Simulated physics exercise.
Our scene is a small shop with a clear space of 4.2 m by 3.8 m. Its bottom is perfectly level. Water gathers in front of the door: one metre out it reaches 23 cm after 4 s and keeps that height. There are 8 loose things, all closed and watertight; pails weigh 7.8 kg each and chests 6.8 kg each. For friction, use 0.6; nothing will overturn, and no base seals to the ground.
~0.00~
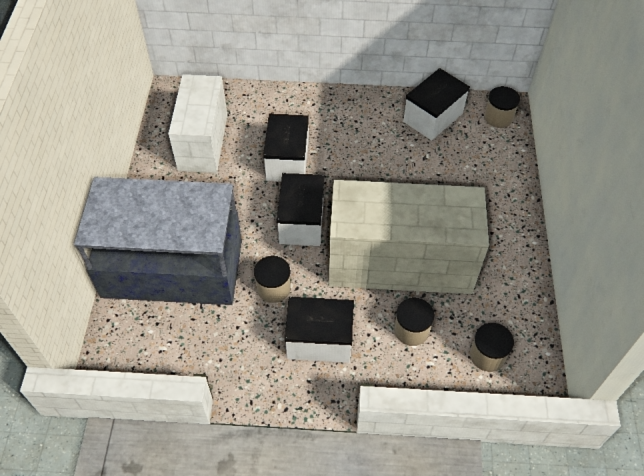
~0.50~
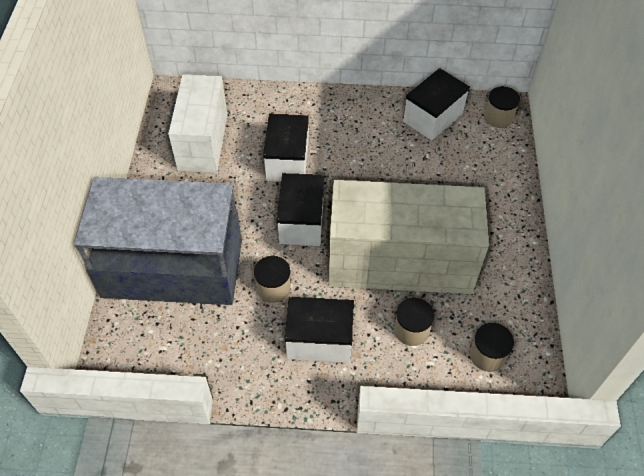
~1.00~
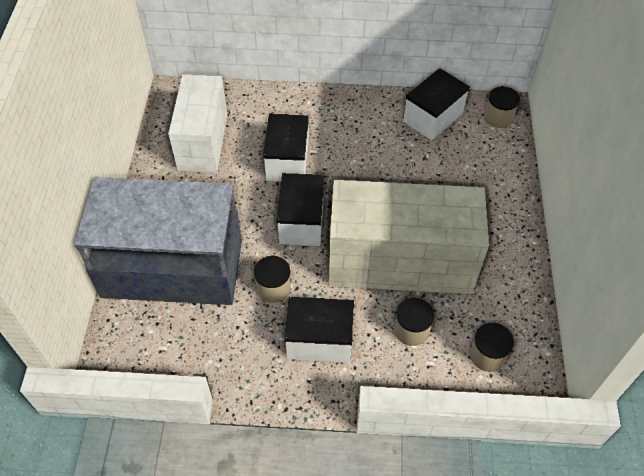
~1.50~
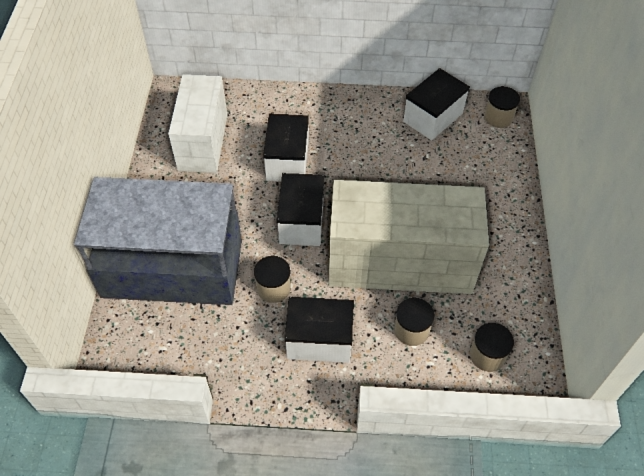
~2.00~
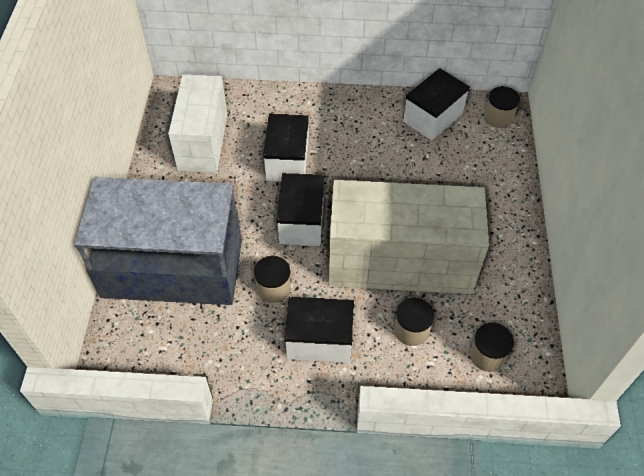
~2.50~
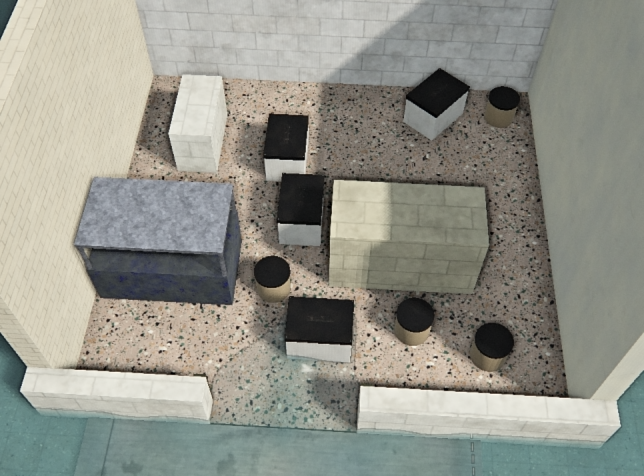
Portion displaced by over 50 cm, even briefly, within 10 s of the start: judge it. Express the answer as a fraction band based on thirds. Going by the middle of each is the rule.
The band is at least two thirds.
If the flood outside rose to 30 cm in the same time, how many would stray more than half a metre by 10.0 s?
The count would be 7.
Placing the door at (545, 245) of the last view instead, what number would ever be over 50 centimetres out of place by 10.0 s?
In that case the number is 2.
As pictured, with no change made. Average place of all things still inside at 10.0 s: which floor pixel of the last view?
The centre sits near (410, 218).
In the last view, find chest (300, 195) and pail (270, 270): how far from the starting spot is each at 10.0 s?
Respectively 200 and 200 centimetres.
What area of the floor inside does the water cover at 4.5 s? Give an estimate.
That flooded area is roughly 5.5 m2.
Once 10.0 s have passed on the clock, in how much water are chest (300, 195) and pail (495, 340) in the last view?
Around 12 cm and 12 cm.
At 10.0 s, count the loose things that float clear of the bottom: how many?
Just then, the number is 8.
After 3.5 s 0 of 8 are over 50 cm from their spots; 0 afloat.
After 4.5 s 1 of 8 are over 50 cm from their spots; 2 afloat.
After 7.0 s 4 of 8 are over 50 cm from their spots; 3 afloat.
After 10.0 s 7 of 8 are over 50 cm from their spots, and 7 have been at some point; 8 afloat.
